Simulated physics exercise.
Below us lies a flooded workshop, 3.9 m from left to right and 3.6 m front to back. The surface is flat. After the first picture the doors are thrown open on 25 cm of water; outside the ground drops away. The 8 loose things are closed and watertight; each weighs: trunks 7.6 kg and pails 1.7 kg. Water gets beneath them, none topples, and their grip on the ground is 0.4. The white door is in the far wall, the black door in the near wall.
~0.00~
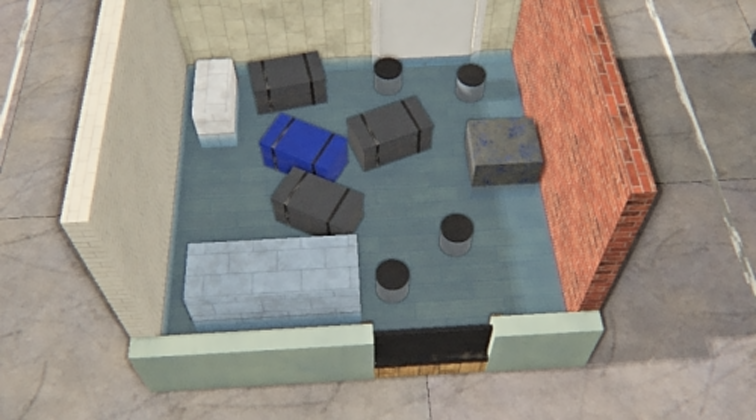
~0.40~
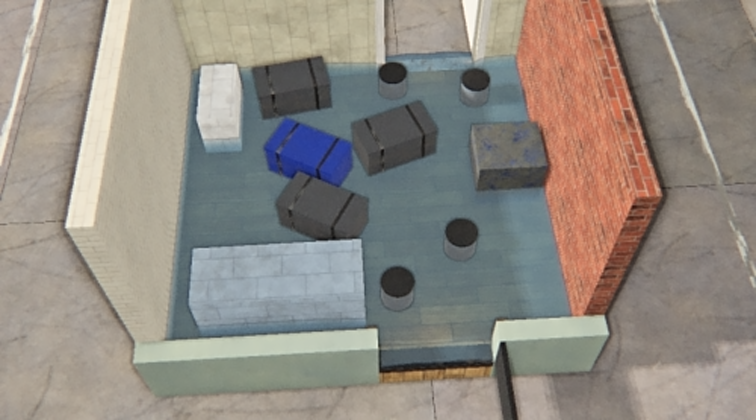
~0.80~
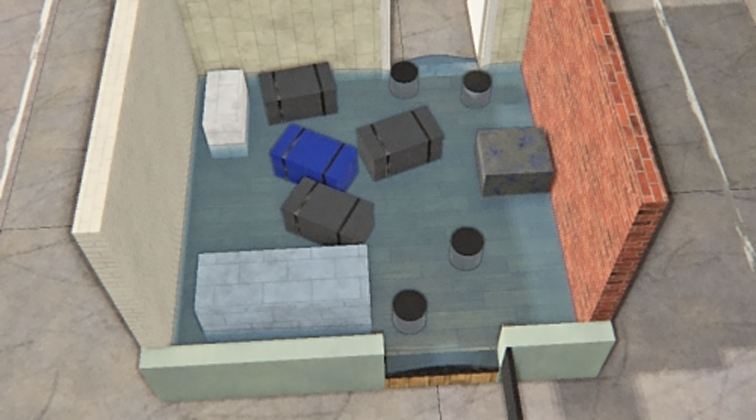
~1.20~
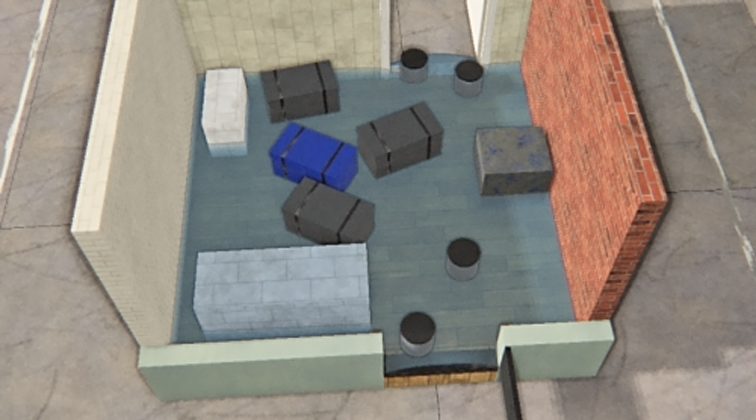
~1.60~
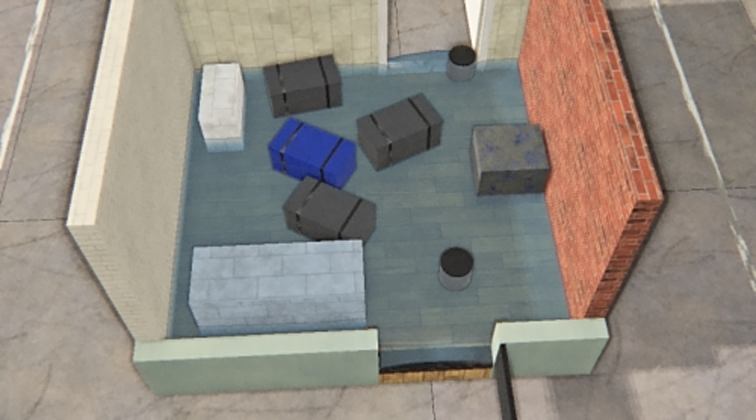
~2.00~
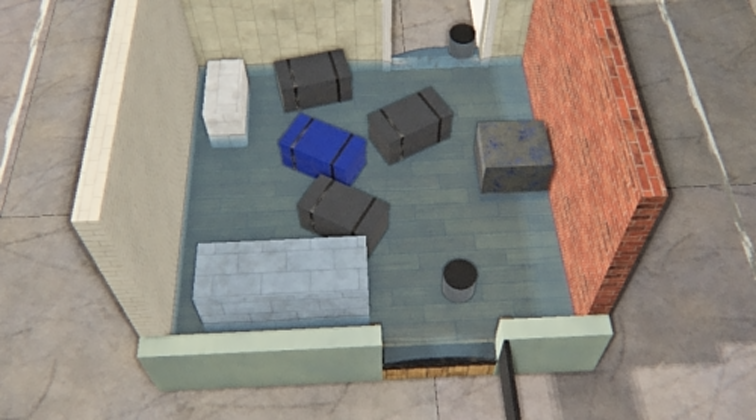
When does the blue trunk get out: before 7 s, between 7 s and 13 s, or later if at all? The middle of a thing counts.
It leaves after the second time or never.
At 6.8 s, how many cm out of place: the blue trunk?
Roughly 80 cm by then.
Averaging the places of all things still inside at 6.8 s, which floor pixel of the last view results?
At about (420, 114).
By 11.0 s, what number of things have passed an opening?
By then 7.
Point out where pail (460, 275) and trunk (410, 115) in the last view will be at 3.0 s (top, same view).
Near (460, 323) and (437, 105).
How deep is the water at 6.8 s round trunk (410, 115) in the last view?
Roughly 10 cm.
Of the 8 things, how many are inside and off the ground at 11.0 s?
At that moment 1.
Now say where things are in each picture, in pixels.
The first picture shows the blue trunk at (303, 141), afloat; about 3110 L in view; 0 of 8 have shifted.
The second picture shows the blue trunk at (308, 146), afloat; about 3050 L in view; 0 of 8 have shifted.
The third picture shows the blue trunk at (314, 151) floats; 24 cm deep round most things; 3 of 8 have shifted.
The fourth picture shows the blue trunk at (313, 150), afloat; 22 cm deep round most things; 4 of 8 have shifted.
The fifth picture shows the blue trunk at (312, 145) floats, 3 cm from its start; 21 cm deep round most things; 7 of 8 have shifted.
The sixth picture shows the blue trunk at (322, 141), afloat, 10 cm from its start; 20 cm deep round most things; 8 of 8 have shifted.
After 3.0 s the blue trunk is near (348, 139), 0.4 m from its start, afloat; 3 of 8 are out; 5 afloat.
After 6.8 s the blue trunk is near (388, 134), 0.8 m from its start, afloat; 6 of 8 are out; 2 afloat.
After 11.0 s the blue trunk is near (433, 110), 1.4 m from its start, afloat; 7 of 8 are out; 1 afloat.
After 15.0 s the blue trunk is near (456, 64), 2.0 m from its start, afloat; 7 of 8 are out; 1 afloat.
